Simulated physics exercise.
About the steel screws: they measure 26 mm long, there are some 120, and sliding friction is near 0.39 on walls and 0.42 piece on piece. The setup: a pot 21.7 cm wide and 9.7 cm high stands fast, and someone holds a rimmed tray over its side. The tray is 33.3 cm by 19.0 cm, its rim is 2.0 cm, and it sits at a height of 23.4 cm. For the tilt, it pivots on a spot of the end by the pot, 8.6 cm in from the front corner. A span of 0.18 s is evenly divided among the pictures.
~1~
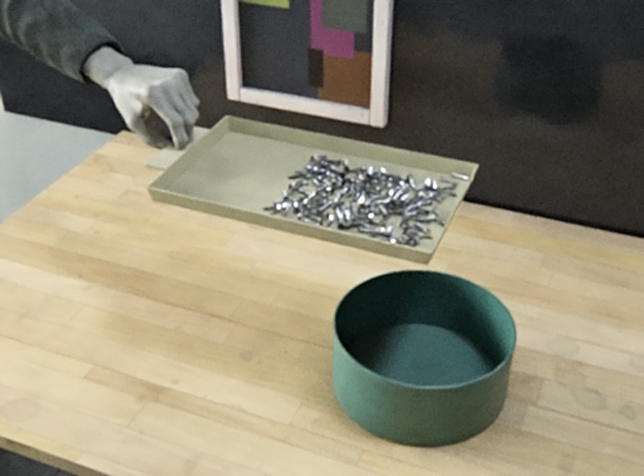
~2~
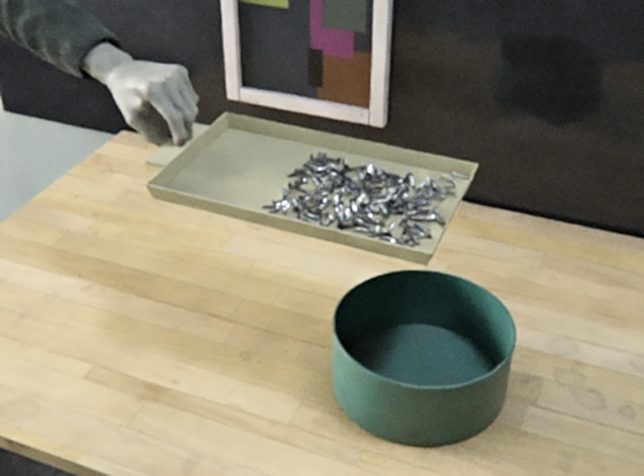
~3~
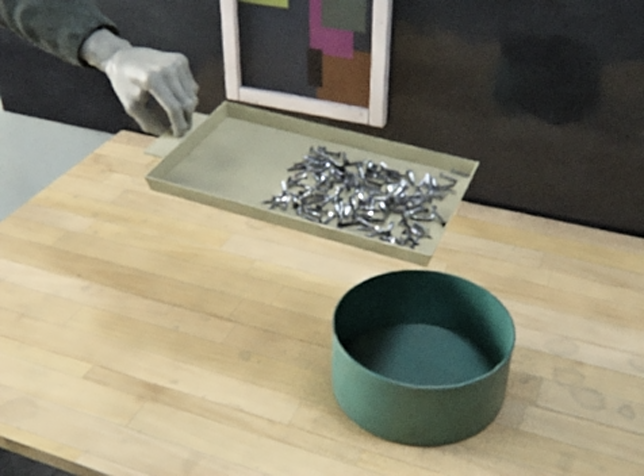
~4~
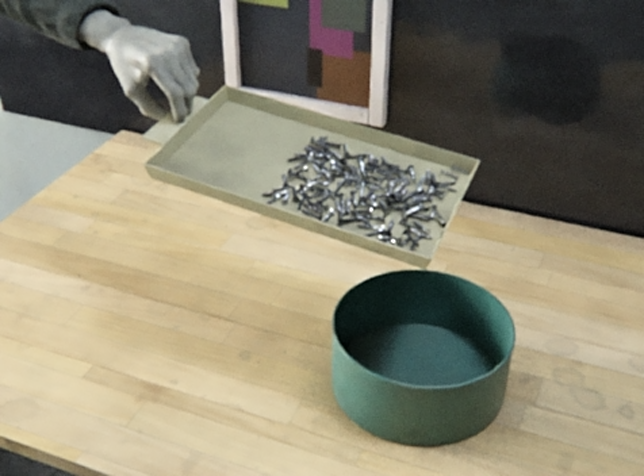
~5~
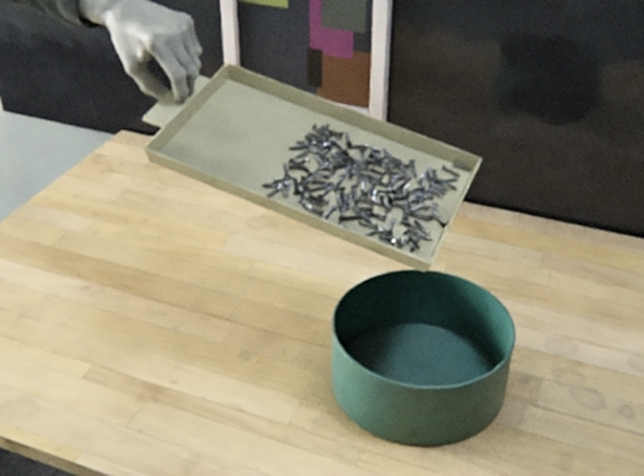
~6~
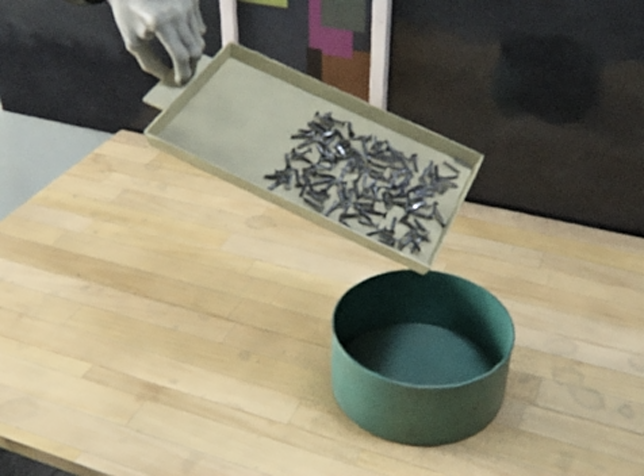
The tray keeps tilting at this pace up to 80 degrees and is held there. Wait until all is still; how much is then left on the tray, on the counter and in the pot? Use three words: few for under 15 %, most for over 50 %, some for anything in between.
Tray: Few; counter: Some; pot: Most.
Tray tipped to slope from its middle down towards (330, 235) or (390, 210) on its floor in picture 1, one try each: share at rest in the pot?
I'd put it at about 85 per cent for the first tilt and about 55 per cent for the second.
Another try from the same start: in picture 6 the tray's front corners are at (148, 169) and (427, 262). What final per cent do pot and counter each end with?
In the pot: 90 per cent; on the counter: 5 per cent.
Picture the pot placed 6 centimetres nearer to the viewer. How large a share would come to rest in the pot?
I'd put it at around 95 per cent.
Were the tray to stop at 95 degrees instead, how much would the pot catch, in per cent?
75 percent.
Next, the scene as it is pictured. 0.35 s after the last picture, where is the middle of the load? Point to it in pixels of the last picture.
I'd put it close to (421, 241).
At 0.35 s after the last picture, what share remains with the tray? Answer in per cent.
Of the load, some 100 percent.
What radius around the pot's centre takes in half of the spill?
About 24 centimetres.
Then, 0.21 s after the last picture, tilt 51 degrees; the tray holds 100 %, the pot 0 %.
Then, 0.35 s after the last picture, tilt 72 degrees; the tray holds 100 %, the pot 0 %.
Then, 0.61 s after the last picture, tilt 80 degrees; the tray holds 15 %, the pot 55 %.
In the end, tray 5 %, counter 25 %, pot 70 %.
